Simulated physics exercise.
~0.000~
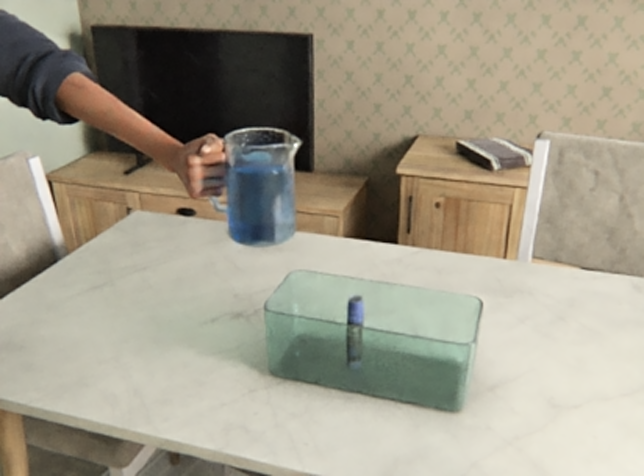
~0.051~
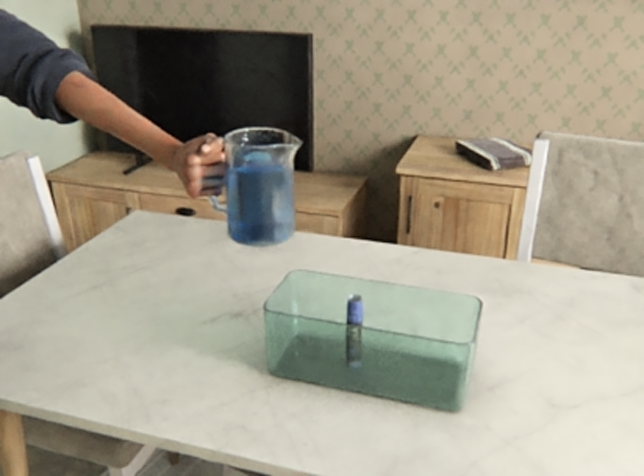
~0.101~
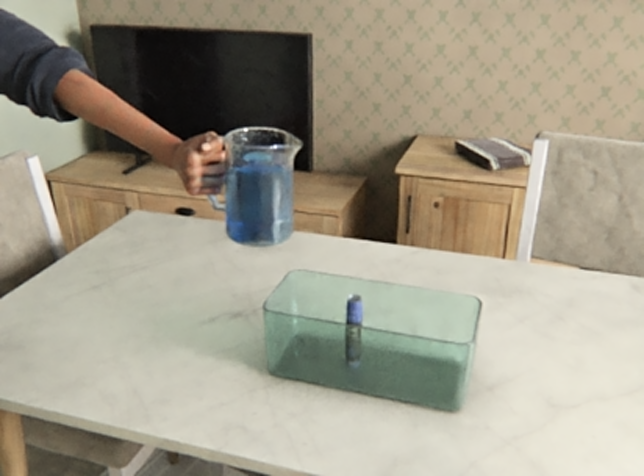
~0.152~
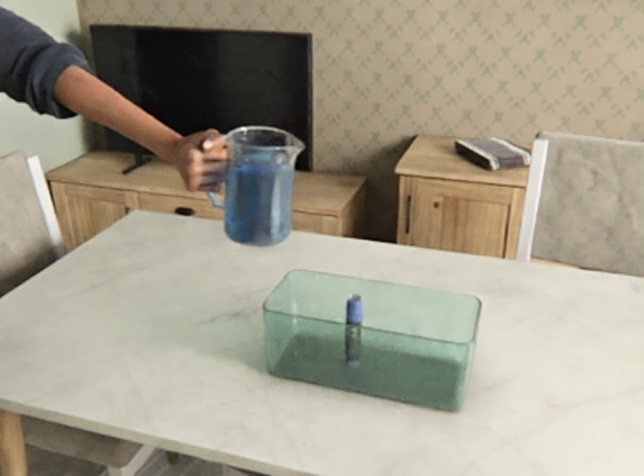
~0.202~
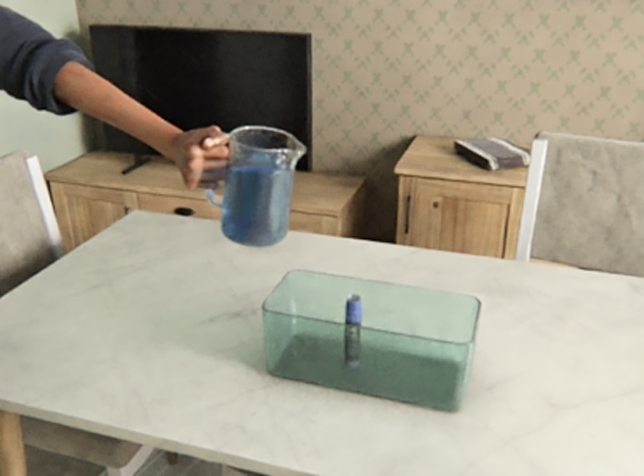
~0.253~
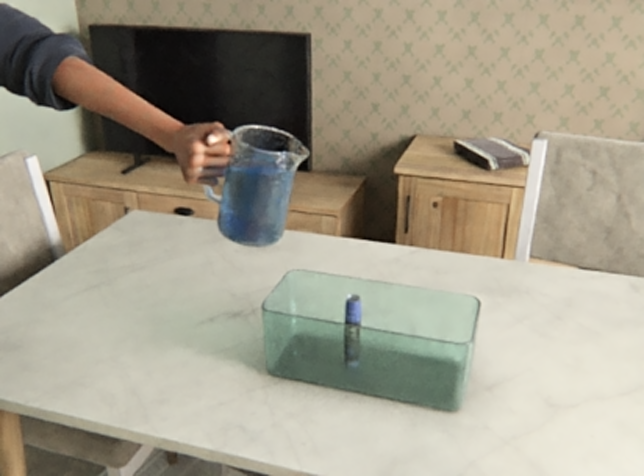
On a pale dining table, a hand holds a jug of blue water near an oblong basin containing a tin, tilting it slightly rightwards.
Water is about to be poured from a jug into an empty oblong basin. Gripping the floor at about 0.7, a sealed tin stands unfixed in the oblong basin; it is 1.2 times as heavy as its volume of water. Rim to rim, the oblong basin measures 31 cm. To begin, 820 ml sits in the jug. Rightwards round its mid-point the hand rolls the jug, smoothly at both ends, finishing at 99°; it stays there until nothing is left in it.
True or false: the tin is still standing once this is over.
False.
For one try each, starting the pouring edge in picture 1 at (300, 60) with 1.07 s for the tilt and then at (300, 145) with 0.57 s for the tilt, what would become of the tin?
Try 1: Still standing; try 2: Tipped over.
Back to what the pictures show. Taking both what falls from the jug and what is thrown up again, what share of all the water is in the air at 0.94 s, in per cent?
About 24 per cent.
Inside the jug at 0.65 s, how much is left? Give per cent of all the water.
Around 94 in a hundred.
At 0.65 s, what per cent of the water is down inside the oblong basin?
Roughly 0 percent of it.
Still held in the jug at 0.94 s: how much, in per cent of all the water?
Near 54 percent, more or less.
Then, 0.65 s in, the tilt is 66° and 93 per cent is still to pour; the tin stands where it began.
Then, 0.94 s in, the tilt is 95° and 54 per cent is still to pour; the tin stands where it began.
Then, 1.24 s in, the tilt is 99° and 15 per cent is still to pour; the tin stands where it began.
Then, 1.57 s in, the tilt is 99° and 3 per cent is still to pour; the tin lies on its side.
Finally, the tin lies on its side.
